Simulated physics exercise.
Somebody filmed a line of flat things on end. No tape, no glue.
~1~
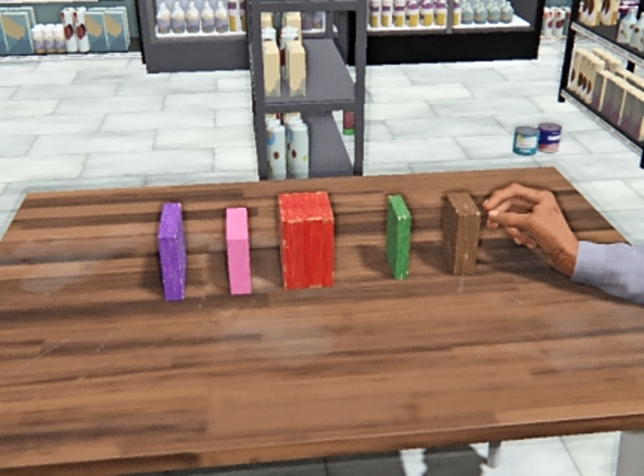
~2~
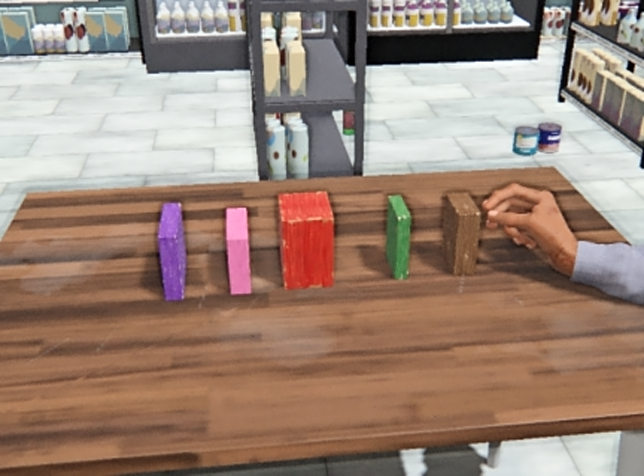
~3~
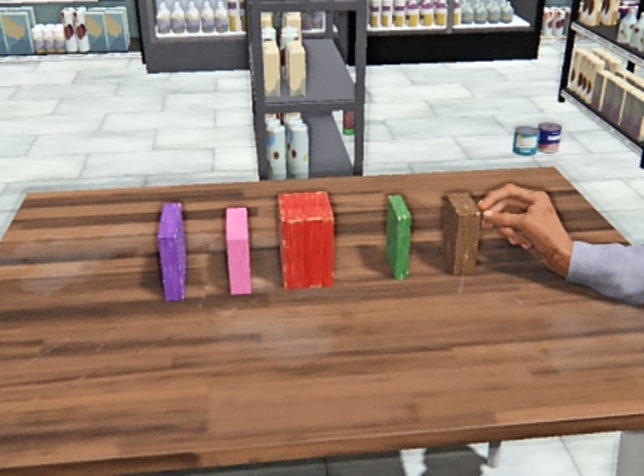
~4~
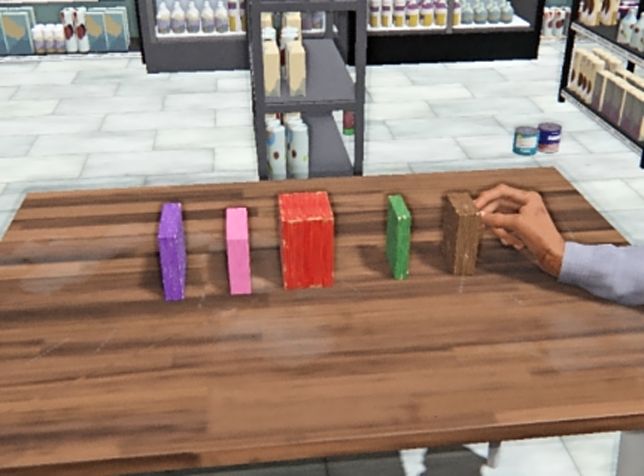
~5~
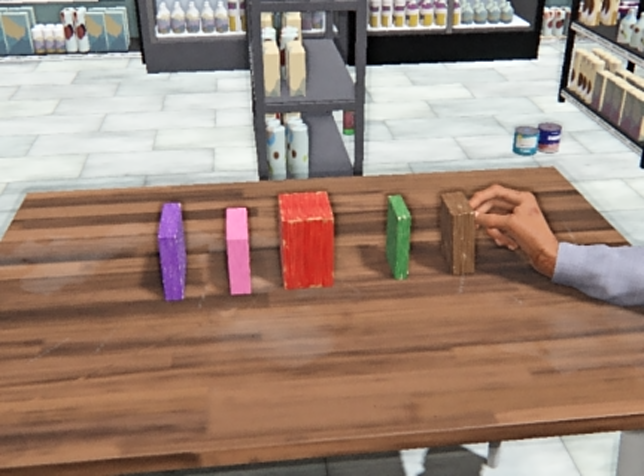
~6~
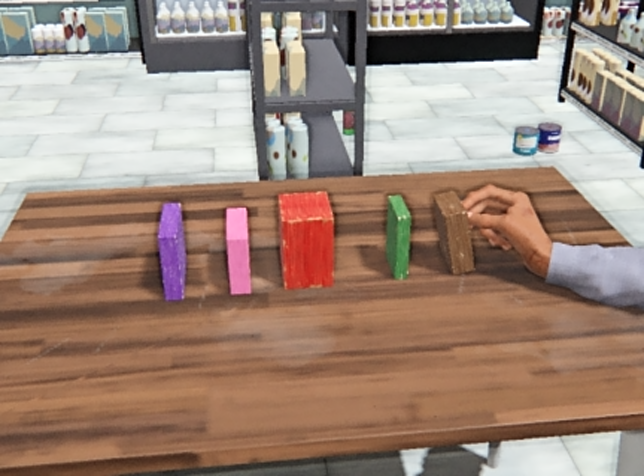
At first, a purple, a pink, a red, a green and a brown block stand upright in a row on a wooden table, with a hand beside the brown one at the right. The hand moves slightly left against the brown block, which then tilts a little toward the green one while the others stay still.
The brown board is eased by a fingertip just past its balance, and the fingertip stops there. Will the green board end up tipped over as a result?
Yes, afterwards that one is down, believe it or not.
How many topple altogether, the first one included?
Count: 2.
Then, 0.30 s later than the last frame, brown board 50° over; green board tilted by 9° near (392, 237).
Then, 0.40 s later than the last frame, brown board 71° over; green board tilted by 51° near (368, 246).
When it is over, lying over on the table, green board; the other 2 as before. End places, in pixels of the last picture, green board near (361, 252).
